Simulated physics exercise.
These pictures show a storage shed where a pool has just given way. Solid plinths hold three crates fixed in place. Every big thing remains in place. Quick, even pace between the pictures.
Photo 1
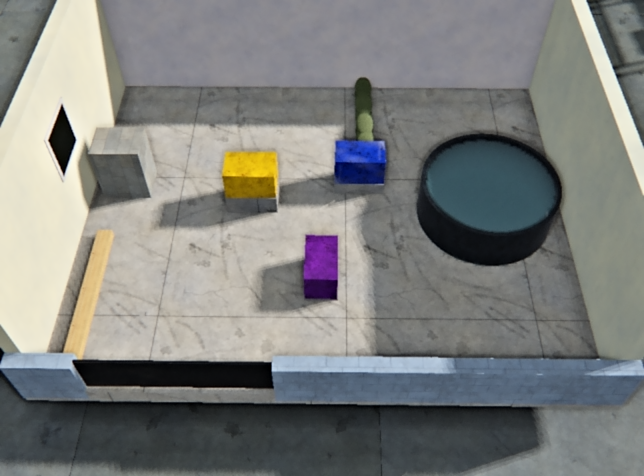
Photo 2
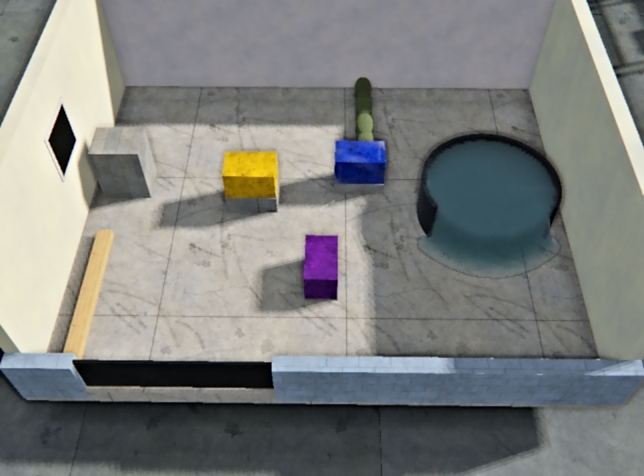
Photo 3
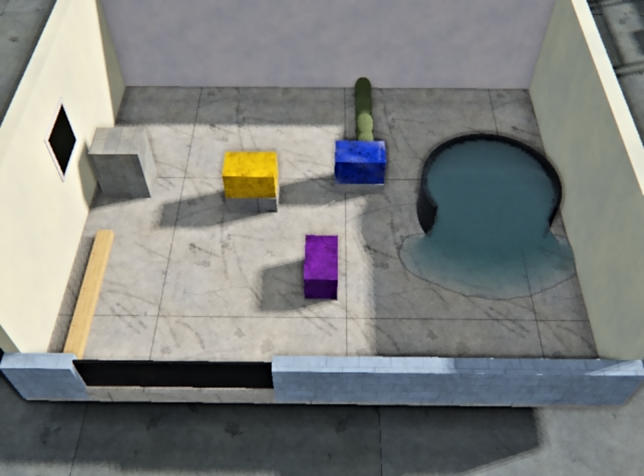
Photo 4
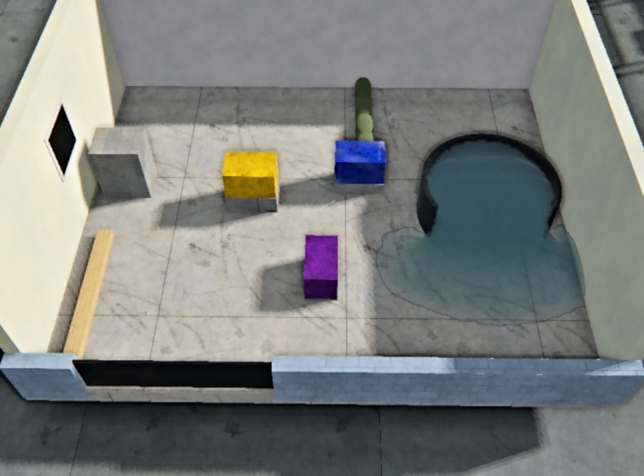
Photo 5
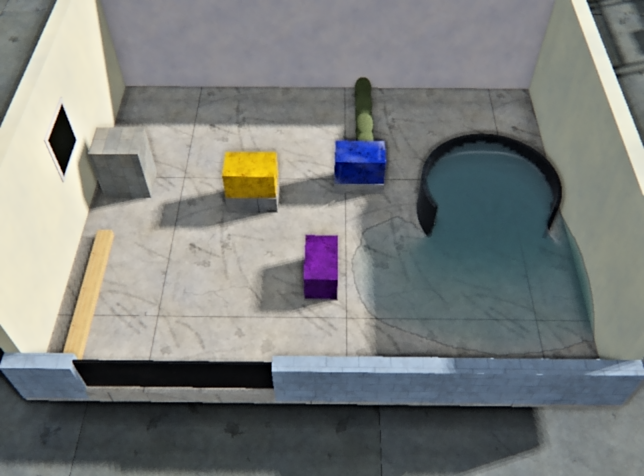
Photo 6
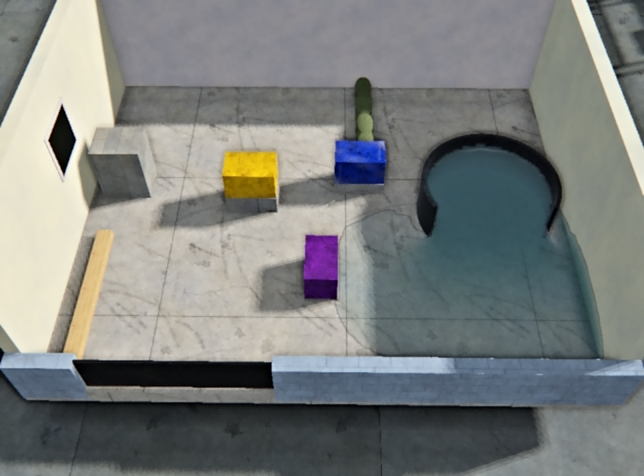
A round, dark-rimmed pool of blue-green water stands at the right of a storage shed with cream side walls and a grey tiled floor, seen from above. Yellow, blue and purple blocks sit around the middle, with a grey block and a wooden plank at left. Water pours from the pool's front, spreading forward and sideways across the floor toward the low front wall, while the view stays still.
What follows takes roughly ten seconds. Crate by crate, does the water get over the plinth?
As I see it, most likely the yellow crate remains untouched. Most likely the blue crate remains untouched. Most likely the purple crate gets water on it.
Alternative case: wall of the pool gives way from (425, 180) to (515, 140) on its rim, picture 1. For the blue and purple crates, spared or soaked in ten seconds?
In that case the blue one is flooded and the purple one is flooded.
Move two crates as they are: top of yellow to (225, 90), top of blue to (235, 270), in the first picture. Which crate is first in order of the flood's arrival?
Answer: The purple-painted one.
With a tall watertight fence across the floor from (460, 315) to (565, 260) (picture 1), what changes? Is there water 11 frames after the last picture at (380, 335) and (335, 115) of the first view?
In order, I'd call them inundated and bare.
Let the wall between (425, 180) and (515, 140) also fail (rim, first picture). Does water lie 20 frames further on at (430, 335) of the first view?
At that spot: Parched.
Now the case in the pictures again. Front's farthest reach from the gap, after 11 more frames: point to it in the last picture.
Near (100, 377).
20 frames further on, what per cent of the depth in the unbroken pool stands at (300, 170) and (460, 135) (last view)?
The first spot is at about 0 percent, the second at about 0 percent.
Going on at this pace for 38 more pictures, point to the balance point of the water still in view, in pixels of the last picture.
The balance point is around (327, 262).
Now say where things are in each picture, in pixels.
In the first picture, still water in the pool at (490, 185).
In the second picture, the front is at (557, 245), out from the gap at (494, 255).
In the third picture, the front is at (404, 254), out from the gap at (493, 256).
In the fourth picture, water pours out at (493, 257) and has run to (384, 271).
In the fifth picture, the front is at (358, 271), out from the gap at (493, 258).
In the sixth picture, the front is at (352, 327), out from the gap at (493, 258).
A moment on, water covers 20 % of the floor; the yellow crate not reached, the blue crate not reached, the purple crate water round its plinth.
Next, water covers 25 % of the floor; the yellow crate water round its plinth, the blue crate water round its plinth, the purple crate water round its plinth.
Then, water covers 40 % of the floor; the yellow crate water round its plinth, the blue crate water round its plinth, the purple crate water round its plinth.
Later, water covers 70 % of the floor; the yellow crate water round its plinth, the blue crate water round its plinth, the purple crate water round its plinth.
In the end, water covers 90 % of the floor; the yellow crate stayed above the water, the blue crate stayed above the water, the purple crate was topped.
